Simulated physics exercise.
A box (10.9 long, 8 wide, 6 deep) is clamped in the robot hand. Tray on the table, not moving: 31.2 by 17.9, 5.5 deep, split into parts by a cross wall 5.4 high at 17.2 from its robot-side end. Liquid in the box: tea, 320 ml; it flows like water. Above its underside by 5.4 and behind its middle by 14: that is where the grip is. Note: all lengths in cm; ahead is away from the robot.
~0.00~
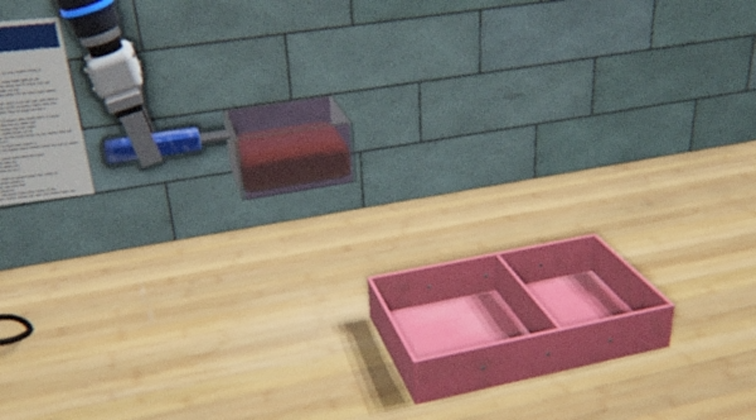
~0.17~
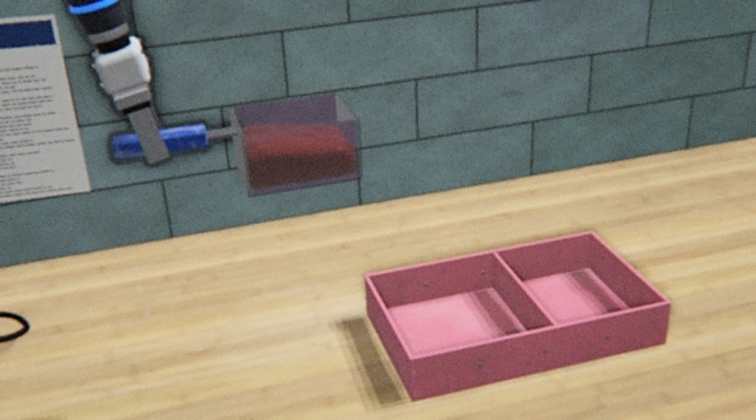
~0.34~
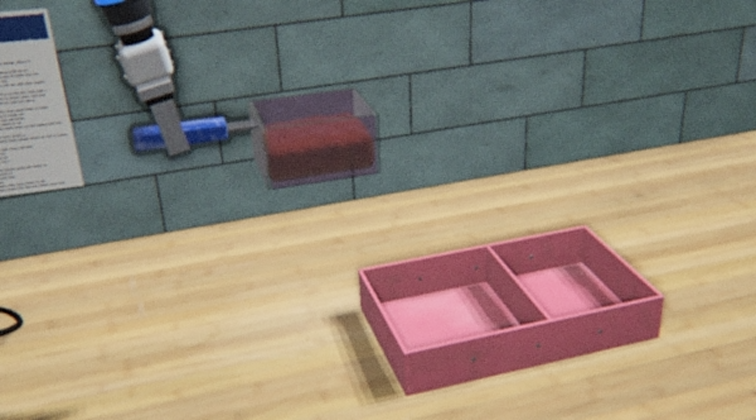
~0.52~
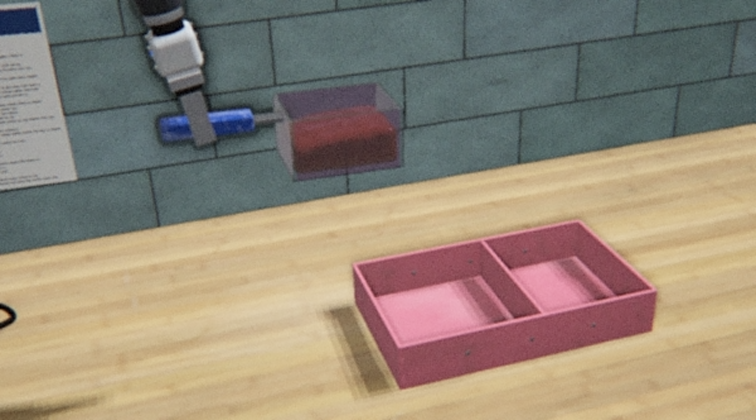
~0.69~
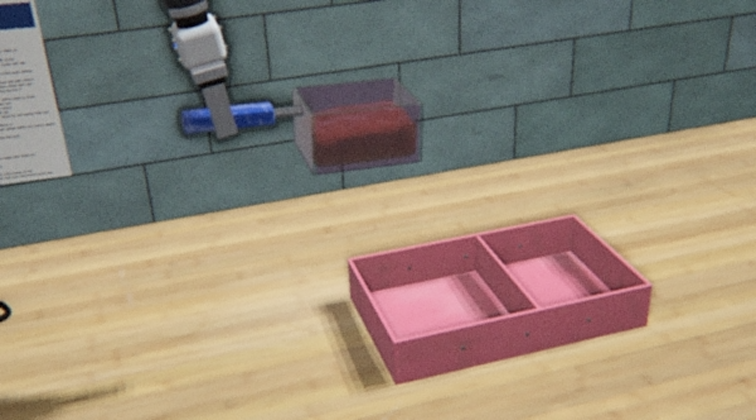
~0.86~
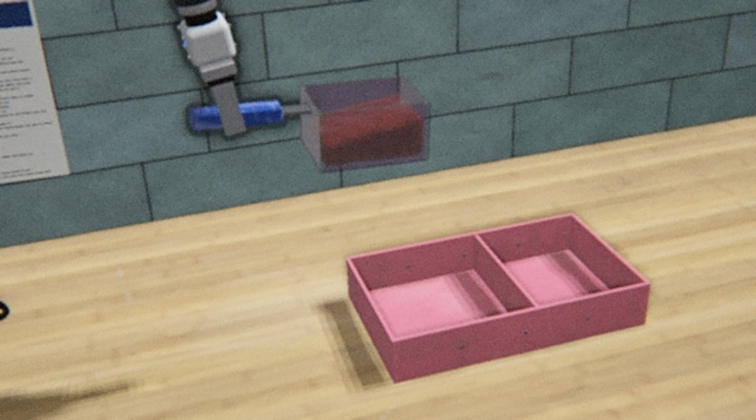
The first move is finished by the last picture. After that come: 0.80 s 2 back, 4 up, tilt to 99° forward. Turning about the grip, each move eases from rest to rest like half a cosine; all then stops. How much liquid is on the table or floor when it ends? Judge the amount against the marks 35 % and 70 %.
It is above 70 %.
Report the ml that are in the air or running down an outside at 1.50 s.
Outside the vessels: Near 80 ml.
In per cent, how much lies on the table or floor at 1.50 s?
My guess is close to 25 per cent.
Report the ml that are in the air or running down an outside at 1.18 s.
5 ml.
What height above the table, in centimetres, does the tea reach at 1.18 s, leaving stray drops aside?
Up to 23 cm.
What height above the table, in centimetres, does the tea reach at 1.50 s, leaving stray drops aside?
About 17 cm.
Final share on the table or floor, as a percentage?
Result: Near 85 percent.
After 1.18 s, tilted 36° forward, liquid up to 23 above the table; 320 ml in the box, 5 ml in the air or running down outside.
After 1.50 s, tilted 90° forward, liquid up to 43 above the table; 110 ml in the box, 80 ml on the table or floor, 50 ml in the robot-side part, 85 ml in the air or running down outside.
After 1.86 s, tilted 99° forward, liquid up to 73 above the table; 220 ml on the table or floor, 50 ml in the robot-side part, 25 ml in the box, 30 ml in the air or running down outside.
After 2.66 s, tilted 99° forward, liquid up to 16 above the table; 270 ml on the table or floor, 50 ml in the robot-side part.
In the end, 270 ml on the table or floor, 50 ml in the robot-side part. That is 85 % on the table or floor.
